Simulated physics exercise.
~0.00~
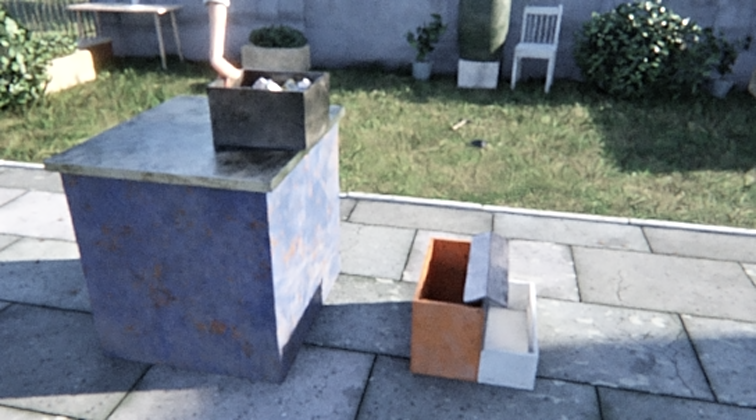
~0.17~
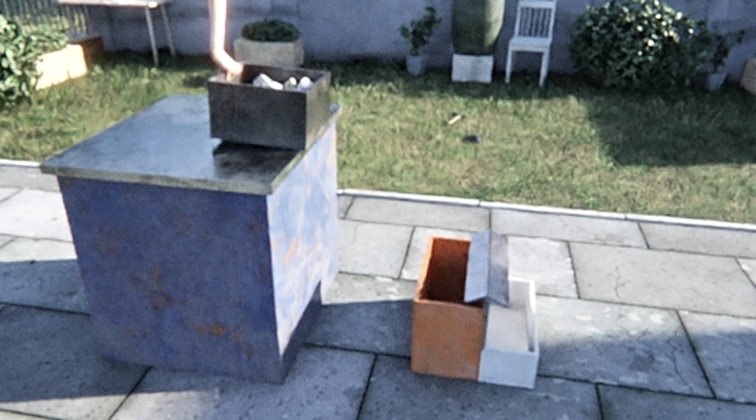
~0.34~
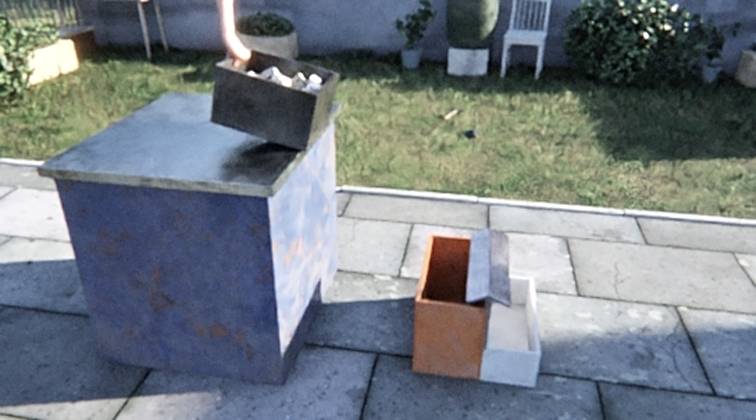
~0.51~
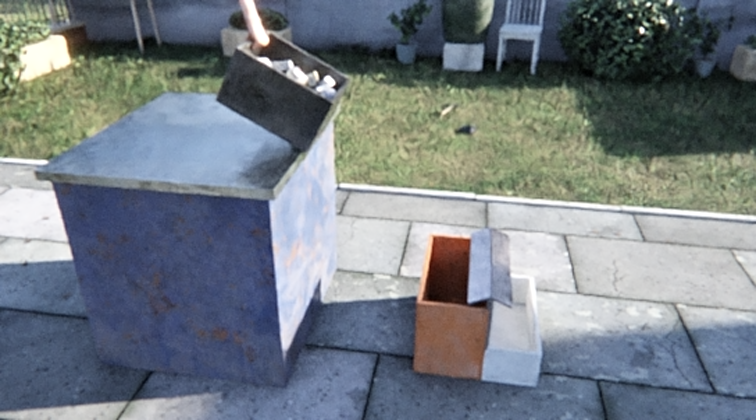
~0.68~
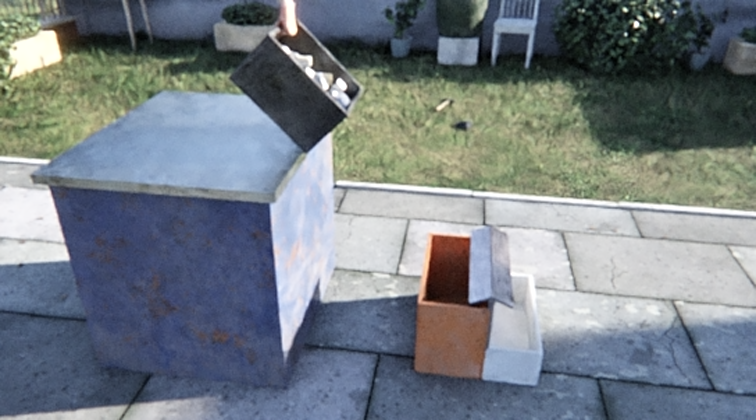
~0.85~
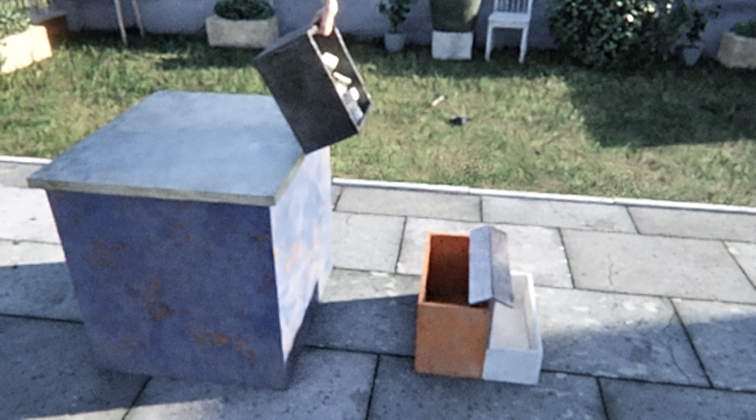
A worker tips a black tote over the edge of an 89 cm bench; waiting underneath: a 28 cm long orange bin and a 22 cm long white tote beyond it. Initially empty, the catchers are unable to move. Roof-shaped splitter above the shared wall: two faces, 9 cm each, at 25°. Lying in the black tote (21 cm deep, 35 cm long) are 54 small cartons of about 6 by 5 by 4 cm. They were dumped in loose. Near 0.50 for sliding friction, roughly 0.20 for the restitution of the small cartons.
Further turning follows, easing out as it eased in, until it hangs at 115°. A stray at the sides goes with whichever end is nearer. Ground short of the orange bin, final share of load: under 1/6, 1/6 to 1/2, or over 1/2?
The share is bigger than half.
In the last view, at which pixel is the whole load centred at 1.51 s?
Around (364, 141).
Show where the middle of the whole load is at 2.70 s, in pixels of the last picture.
Centre: Approx. (399, 321).
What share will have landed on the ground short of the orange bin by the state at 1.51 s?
Share at that moment: About 0 %.
After 1.15 s, tilt 93°; 53 still in the black tote and 1 in the air.
After 1.51 s, tilt 114°; 41 still in the black tote, 3 in the orange bin and 10 in the air.
After 2.03 s, tilt 115°; 16 still in the black tote, 12 in the orange bin, 16 on the ground short of the orange bin and 10 in the air.
Final count (at 2.70 s), 5 still in the black tote, 12 in the orange bin and 37 on the ground short of the orange bin. Asked share, 37 of 54, 69 per cent.
